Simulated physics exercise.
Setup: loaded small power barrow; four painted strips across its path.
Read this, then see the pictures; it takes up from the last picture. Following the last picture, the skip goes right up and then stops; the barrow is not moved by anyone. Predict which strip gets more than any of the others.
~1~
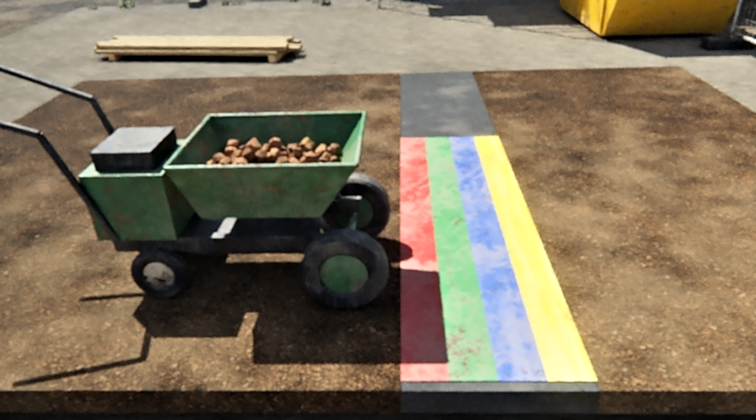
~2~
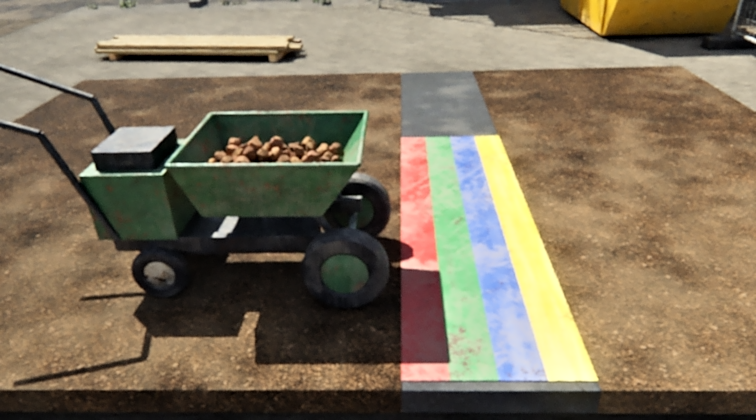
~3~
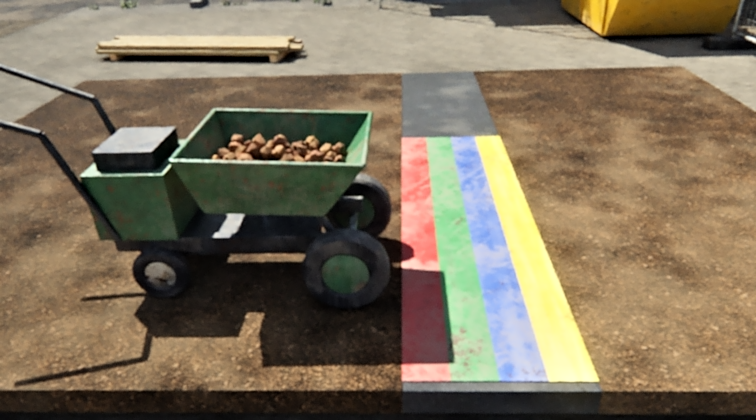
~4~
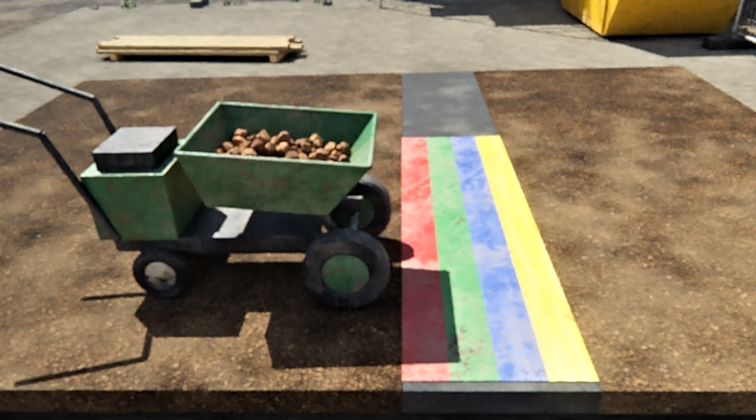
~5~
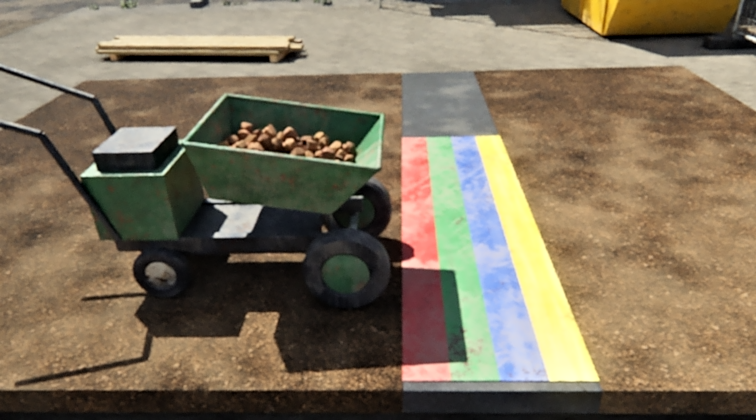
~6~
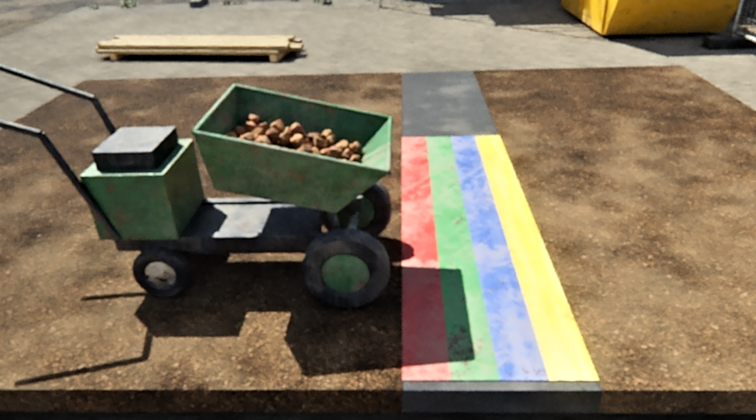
The blue strip gets the most.
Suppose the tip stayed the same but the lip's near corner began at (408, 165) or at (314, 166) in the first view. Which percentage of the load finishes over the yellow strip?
That would be roughly 50 in a hundred and then roughly 10 in a hundred.
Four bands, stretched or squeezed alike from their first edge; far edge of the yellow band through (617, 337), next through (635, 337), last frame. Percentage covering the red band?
Shares in order: Close to 0 %; close to 0 %.
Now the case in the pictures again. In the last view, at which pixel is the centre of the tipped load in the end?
About (500, 263).
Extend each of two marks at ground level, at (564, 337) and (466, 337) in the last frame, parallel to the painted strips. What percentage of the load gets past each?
First roughly 20 percent, then 90 percent.
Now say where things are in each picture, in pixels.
The first frame shows lip of the skip (356, 166), level; top of the load (261, 156), clay clods; red strip (423, 333); green strip (467, 333); blue strip (511, 333); yellow strip (556, 333).
The second frame shows lip of the skip (358, 165), level; top of the load (263, 155).
The third frame shows lip of the skip (363, 166), tipped barely; top of the load (253, 159).
The fourth frame shows lip of the skip (370, 168), tipped barely; top of the load (257, 154).
The fifth frame shows lip of the skip (378, 169), tipped a little; top of the load (263, 149).
The sixth frame shows lip of the skip (388, 172), tipped a little; top of the load (257, 141); red strip (424, 333); green strip (468, 333); blue strip (512, 332); yellow strip (557, 332).
Just after the last frame, skip tipped well over; every one in the skip.
A moment on, skip tipped steeply; almost all in the skip; just a few over the green strip; just a few over the blue strip; just a few over the yellow strip; just a few falling.
Further on, skip tipped right over; about a tenth in the skip; roughly a quarter over the green strip; roughly a third over the blue strip; roughly a quarter over the yellow strip; about a tenth off the paint.
When it is over, skip tipped right over; just a few over the red strip; roughly a quarter over the green strip; roughly half over the blue strip; roughly a quarter over the yellow strip; about a tenth off the paint.
